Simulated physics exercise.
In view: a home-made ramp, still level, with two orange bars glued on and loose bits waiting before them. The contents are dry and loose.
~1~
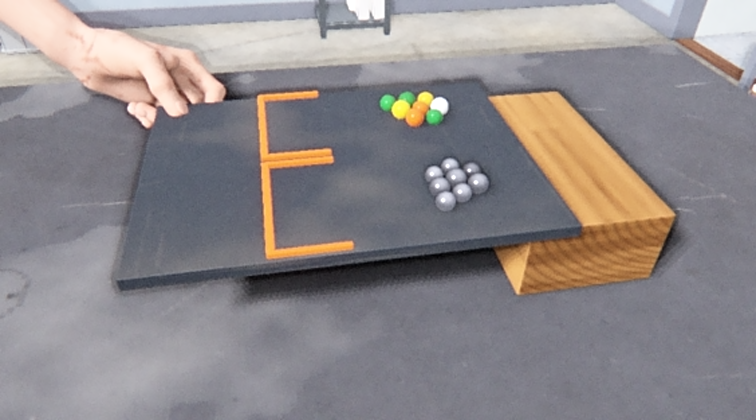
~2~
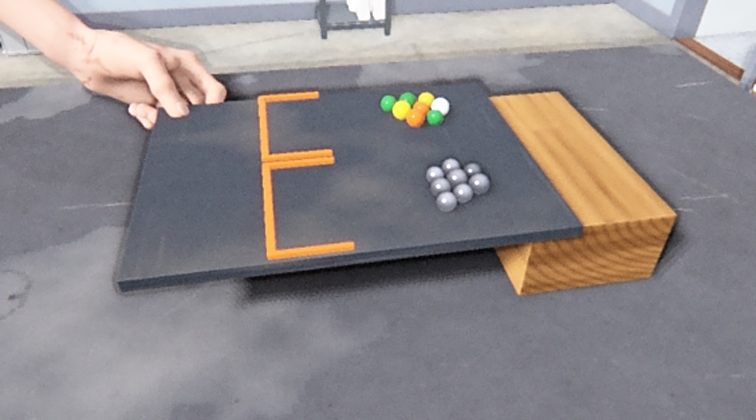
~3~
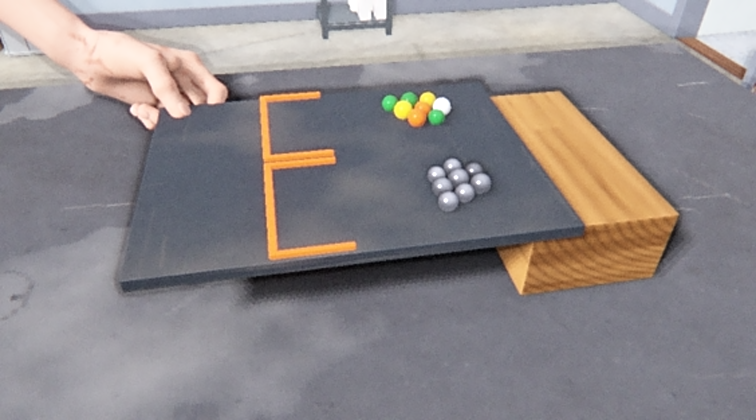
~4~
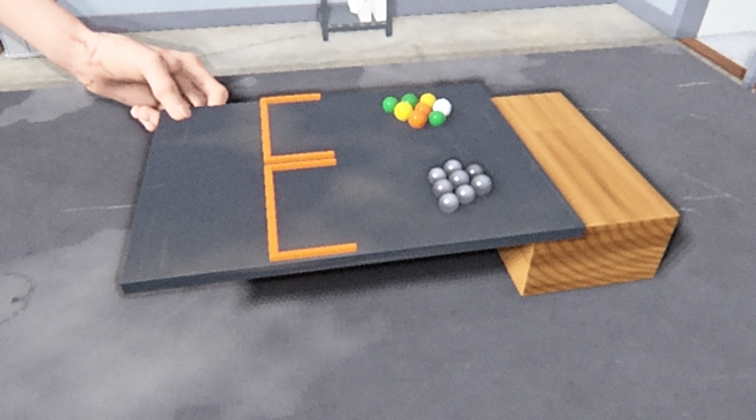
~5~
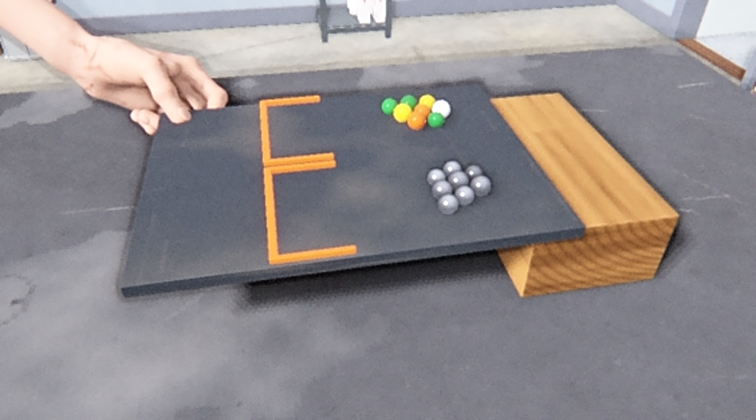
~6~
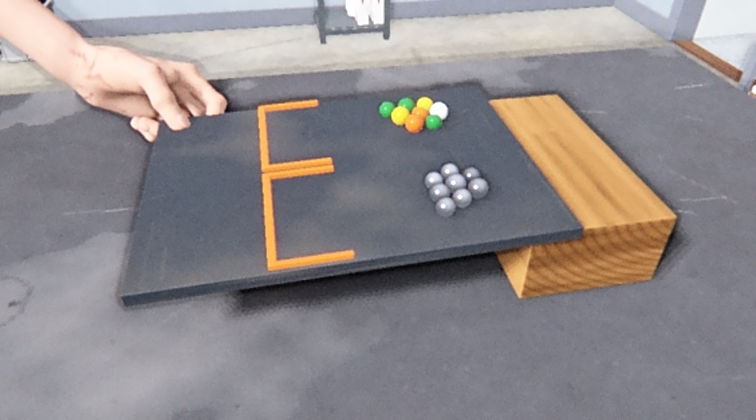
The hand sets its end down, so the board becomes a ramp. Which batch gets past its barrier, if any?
In the end the near batch passes the strip, and the far batch passes the strip.
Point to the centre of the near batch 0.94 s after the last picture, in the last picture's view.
Near (196, 272).
Then, 0.26 s later than the last frame, board sloping at 6°; near batch where it was; far batch where it was.
Then, 0.59 s later than the last frame, board sloping at 12°; near batch on its way down; far batch on its way down.
Then, 0.94 s later than the last frame, board resting at 14°; near batch the larger part past its bar; far batch roughly two thirds past its bar.
When it is over, board resting at 14°; near batch the larger part past its bar; far batch the larger part past its bar.
